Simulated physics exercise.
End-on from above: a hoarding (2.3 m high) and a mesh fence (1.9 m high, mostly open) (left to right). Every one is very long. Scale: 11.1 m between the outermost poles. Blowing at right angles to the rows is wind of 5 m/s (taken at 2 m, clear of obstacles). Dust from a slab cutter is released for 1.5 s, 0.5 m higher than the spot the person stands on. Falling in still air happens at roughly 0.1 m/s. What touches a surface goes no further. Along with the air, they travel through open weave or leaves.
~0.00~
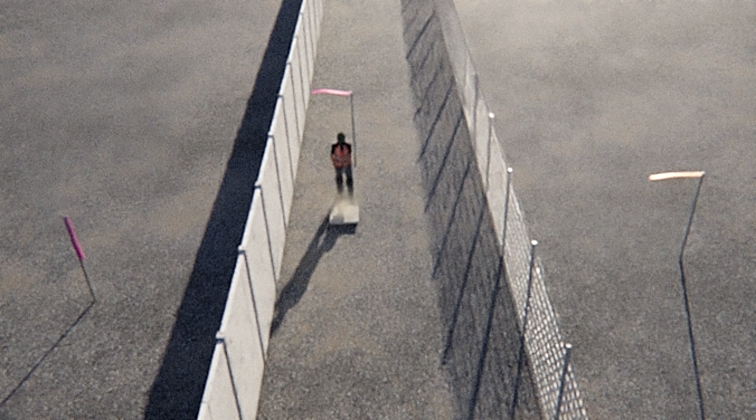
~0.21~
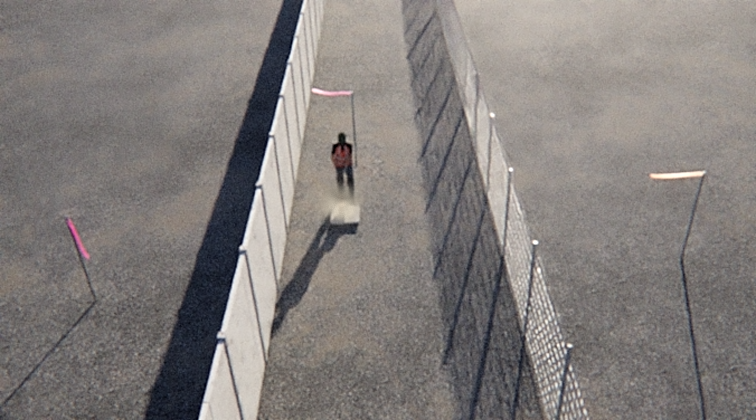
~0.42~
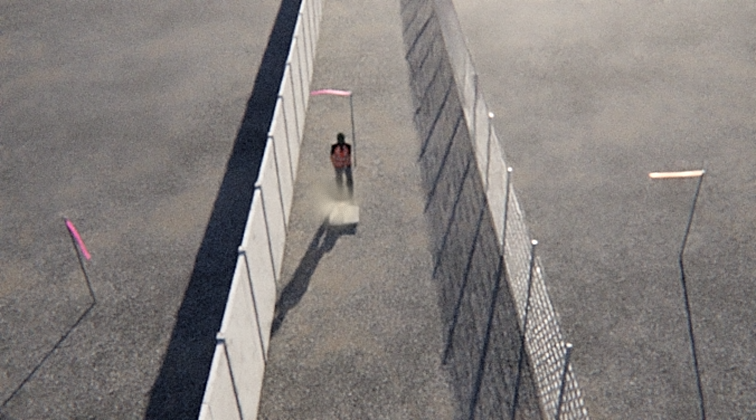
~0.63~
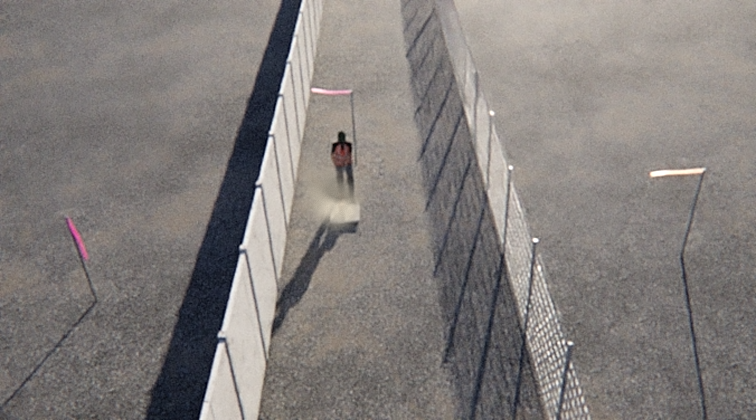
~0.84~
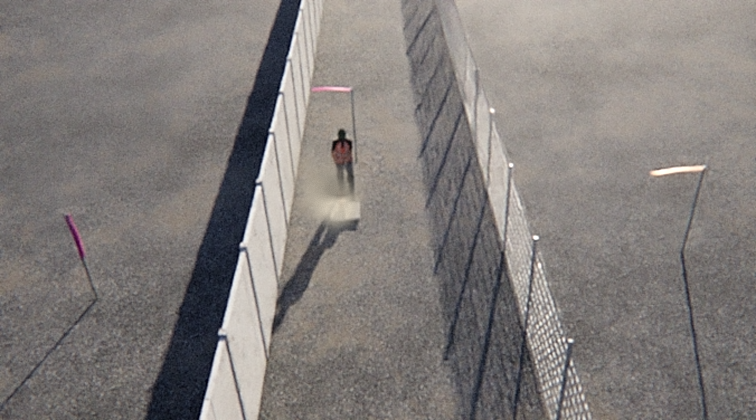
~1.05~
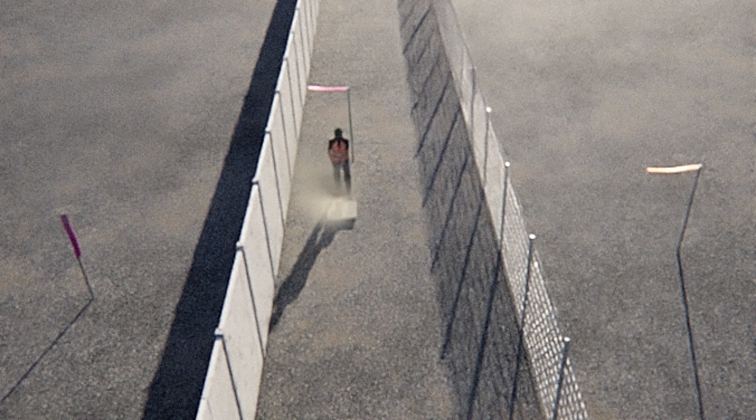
Pale dust spreads slowly leftward from a small light slab at the feet of a person in an orange-red vest, who stands nearly still. The view looks down along a strip of grey gravel between a pale fence on the left and a mesh fence on the right, both casting long shadows. Pink and pale orange ribbons flutter slightly on three poles, the left one drooping, while the camera barely shifts.
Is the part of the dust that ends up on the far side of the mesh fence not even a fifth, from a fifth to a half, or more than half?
The lowest range.
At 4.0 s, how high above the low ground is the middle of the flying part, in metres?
The middle is at about 3.0 m above the low ground.
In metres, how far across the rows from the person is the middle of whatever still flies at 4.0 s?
About 3.5 m.
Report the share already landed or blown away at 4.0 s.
Close to 30 percent of it.
After 2.5 s, 88 % is in the air or yet to come; 0 % is beyond the mesh fence; the middle of what still flies is 1.0 m above the low ground, near (300, 182).
After 4.0 s, 72 % is in the air or yet to come; 0 % is beyond the mesh fence; the middle of what still flies is 3.1 m above the low ground, near (152, 93).
After 8.0 s, 47 % is in the air or yet to come; 0 % is beyond the mesh fence.
After 20.0 s, 5 % is in the air or yet to come; 0 % is beyond the mesh fence.
After 45.0 s, 0 % is in the air or yet to come; 0 % is beyond the mesh fence.
